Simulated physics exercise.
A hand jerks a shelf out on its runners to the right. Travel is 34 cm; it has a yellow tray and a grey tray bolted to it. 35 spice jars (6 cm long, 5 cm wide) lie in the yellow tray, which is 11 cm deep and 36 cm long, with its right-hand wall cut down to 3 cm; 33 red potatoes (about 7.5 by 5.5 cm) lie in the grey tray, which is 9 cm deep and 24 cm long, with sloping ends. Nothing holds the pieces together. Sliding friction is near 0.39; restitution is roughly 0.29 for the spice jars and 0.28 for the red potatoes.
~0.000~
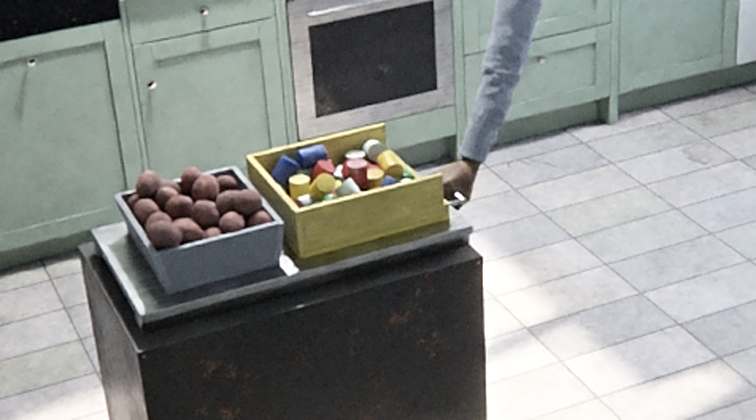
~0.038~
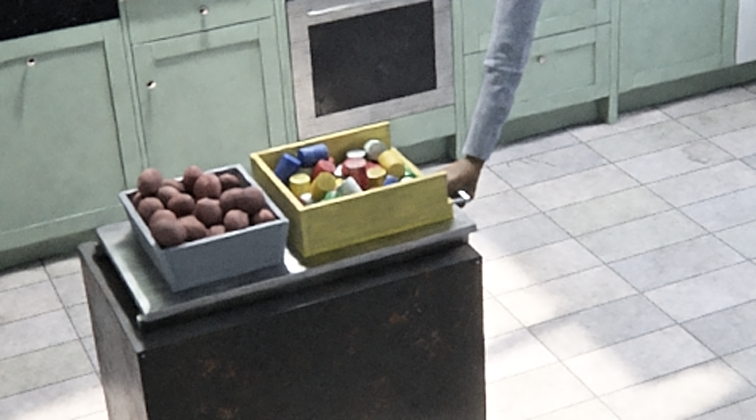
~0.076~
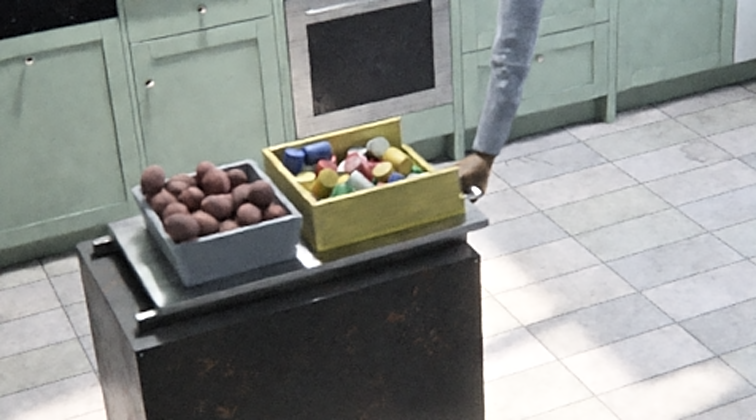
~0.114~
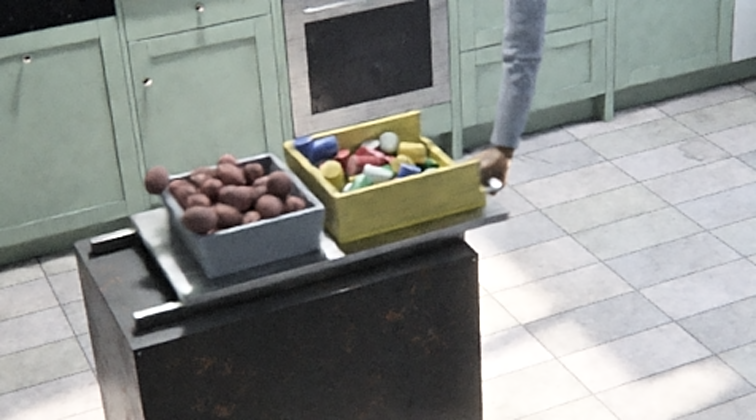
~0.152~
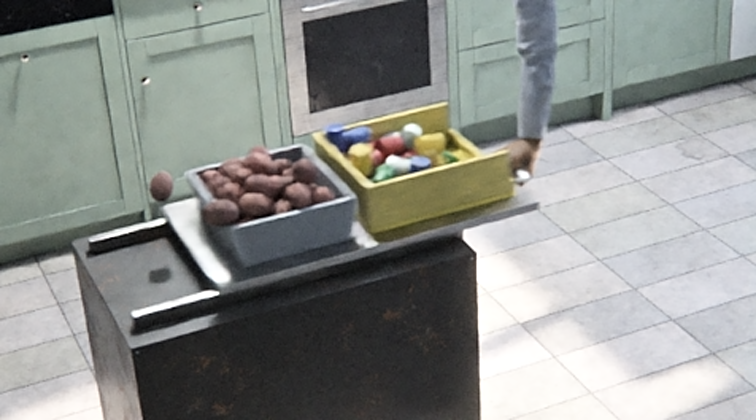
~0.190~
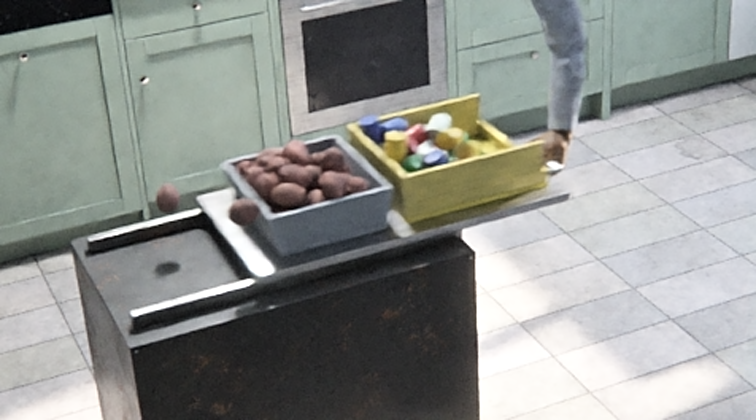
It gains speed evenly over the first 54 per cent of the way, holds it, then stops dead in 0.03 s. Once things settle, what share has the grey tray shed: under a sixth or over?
Out of the grey tray go more than a sixth of the red potatoes.
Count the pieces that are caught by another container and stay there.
Roughly 2.
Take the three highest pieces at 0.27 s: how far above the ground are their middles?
Roughly 86 cm.
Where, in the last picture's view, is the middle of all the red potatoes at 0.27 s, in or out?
Near (333, 172).
After 0.19 s, the shelf hits its stop.
After 0.27 s, the yellow tray has all 35 and the grey tray is down by 3 of 33.
After 0.39 s, the yellow tray is down by 7 of 35 and the grey tray is down by 7 of 33.
After 0.61 s, the yellow tray is down by 10 of 35 and the grey tray is down by 8 of 33.
Outcome (at 1.05 s), the yellow tray is down by 11 of 35 and the grey tray is down by 9 of 33. Asked share, 9 of 33, 27 per cent.
